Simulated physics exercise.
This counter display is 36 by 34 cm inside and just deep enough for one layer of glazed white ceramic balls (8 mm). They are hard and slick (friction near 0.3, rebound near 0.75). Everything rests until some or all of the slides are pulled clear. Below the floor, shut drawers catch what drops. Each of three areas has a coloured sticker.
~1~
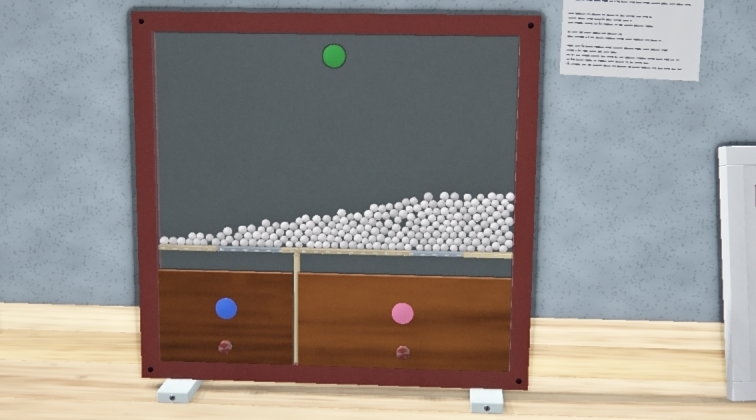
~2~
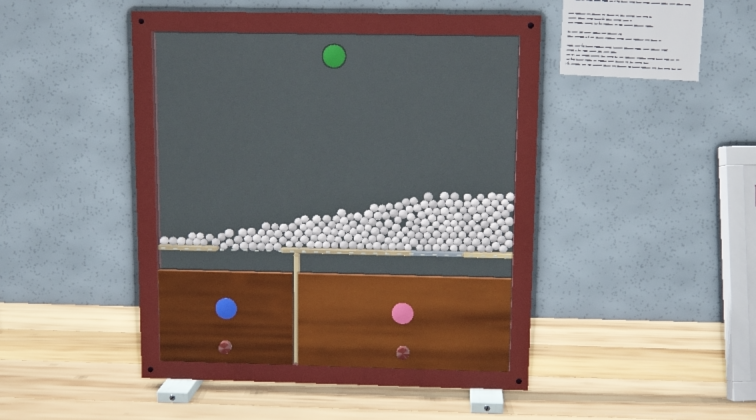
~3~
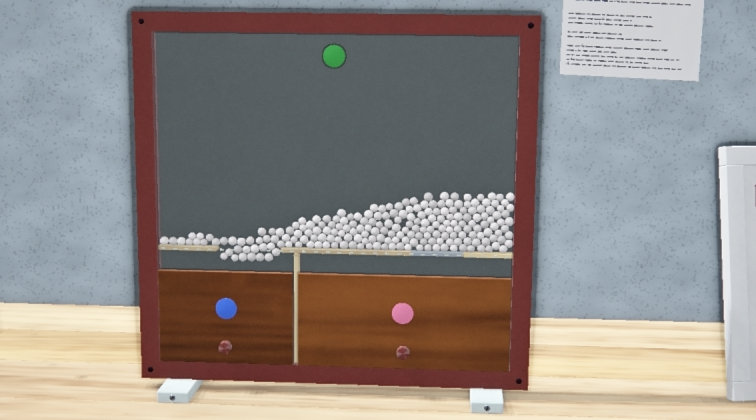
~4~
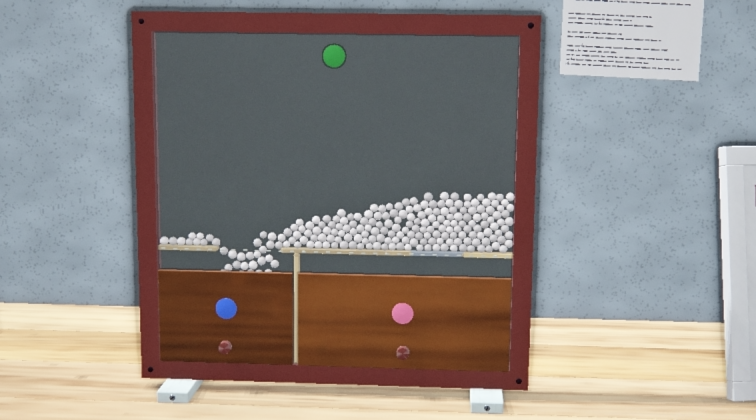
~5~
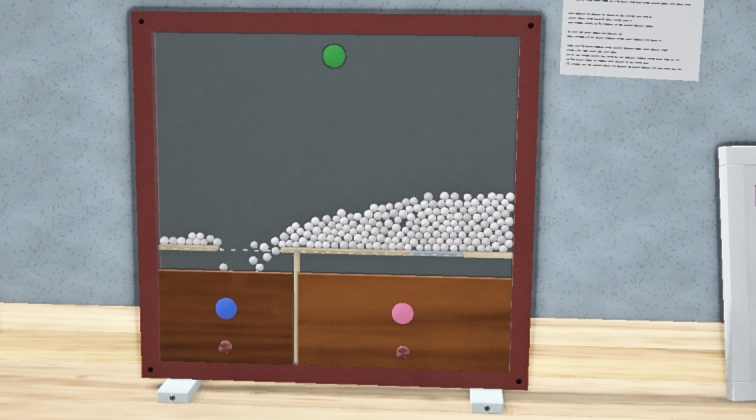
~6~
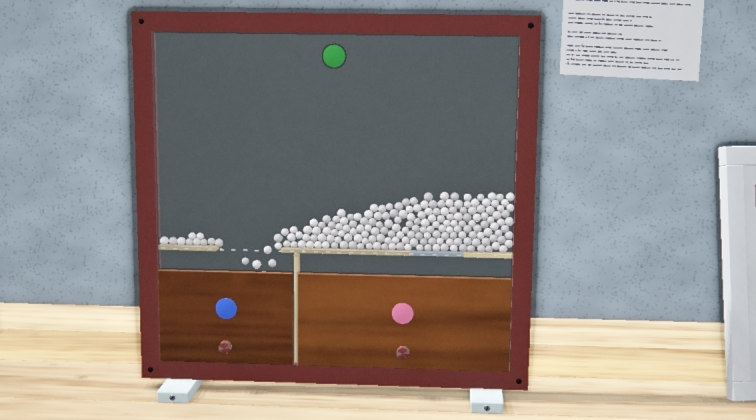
The clip opens on white balls heaped higher toward the right inside a red-framed case with a green sticker. A gap opens in the floor at left, and balls there drop toward the drawer with the blue sticker, leaving a small group at far left while the large right-hand heap barely changes.
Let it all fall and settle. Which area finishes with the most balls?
The one marked green.
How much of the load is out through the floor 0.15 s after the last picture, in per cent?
Roughly 15 per cent.
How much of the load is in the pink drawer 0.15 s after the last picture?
Some 0 per cent.
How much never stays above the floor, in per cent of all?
About 30 per cent.
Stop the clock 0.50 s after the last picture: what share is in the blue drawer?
Some 20 per cent.
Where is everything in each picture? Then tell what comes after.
In the first frame, about 210 balls; balls centred (384, 231); pink (403, 313), blue (226, 308), green (334, 56); slides (214, 248) to (286, 250), (407, 253) to (467, 254).
In the second frame, 1 of 2 slides gone; balls centred (384, 231); 0 out.
In the third frame, balls centred (384, 231); 10 out.
In the fourth frame, balls centred (384, 231); 19 out.
In the fifth frame, balls centred (396, 228); 22 out.
In the sixth frame, balls centred (396, 228); 25 out.
Then, 0.15 s after the last picture, 15 % are out; blue 15 %, green 85 %.
Then, 0.50 s after the last picture, 20 % are out; blue 20 %, green 80 %.
Then, 1.20 s after the last picture, 20 % are out; blue 20 %, green 80 %.
At rest 2.9 s after the last picture, 30 % are out; pink 0 %, blue 30 %, green 70 %.
